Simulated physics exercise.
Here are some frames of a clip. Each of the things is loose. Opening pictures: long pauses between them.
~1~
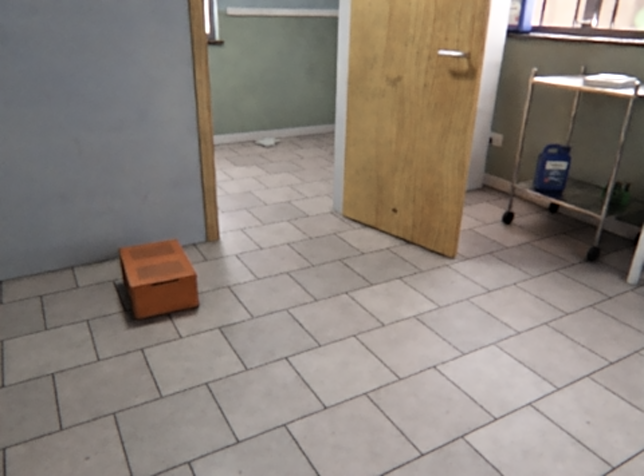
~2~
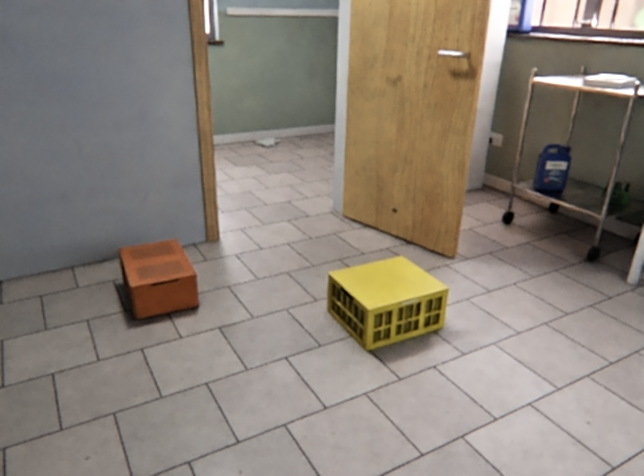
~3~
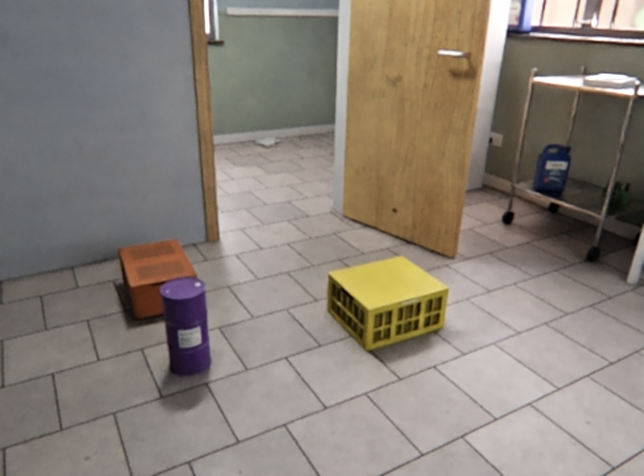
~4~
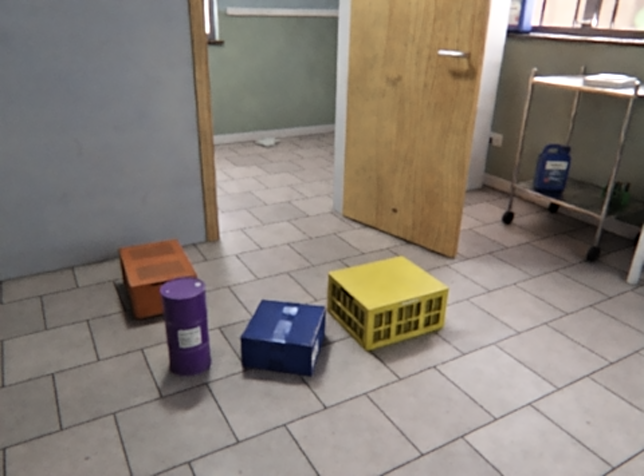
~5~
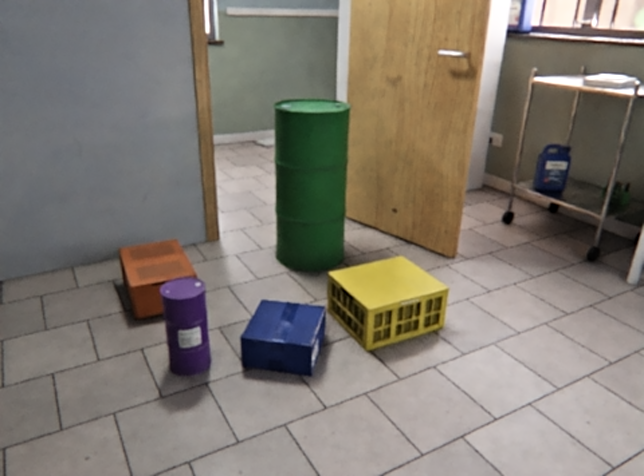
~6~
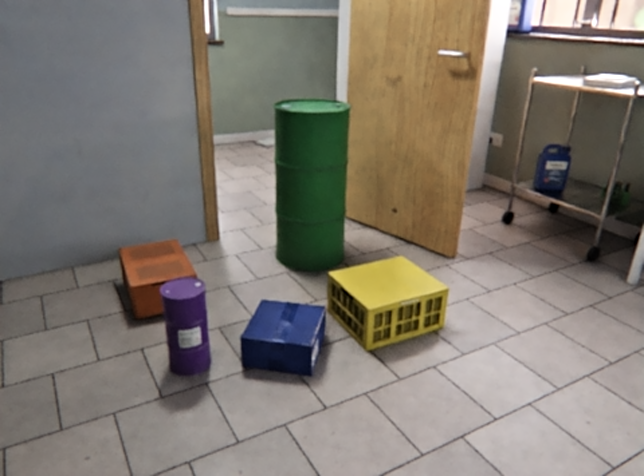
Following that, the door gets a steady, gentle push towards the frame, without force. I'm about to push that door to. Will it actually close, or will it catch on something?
Well, the door doesn't make it all the way in the end.
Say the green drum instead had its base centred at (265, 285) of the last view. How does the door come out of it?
Observation: Afterwards the door travels the full way.
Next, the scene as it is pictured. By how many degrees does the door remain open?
It stays open at around 60°.
Then, 0.50 s later than the last frame, door 93° open.
Then, 0.80 s later than the last frame, door 80° open.
Then, 1.10 s later than the last frame, door 64° open.
When it is over, door 59° open; all 5 as before. End places, in pixels of the last picture, green drum near (309, 185).
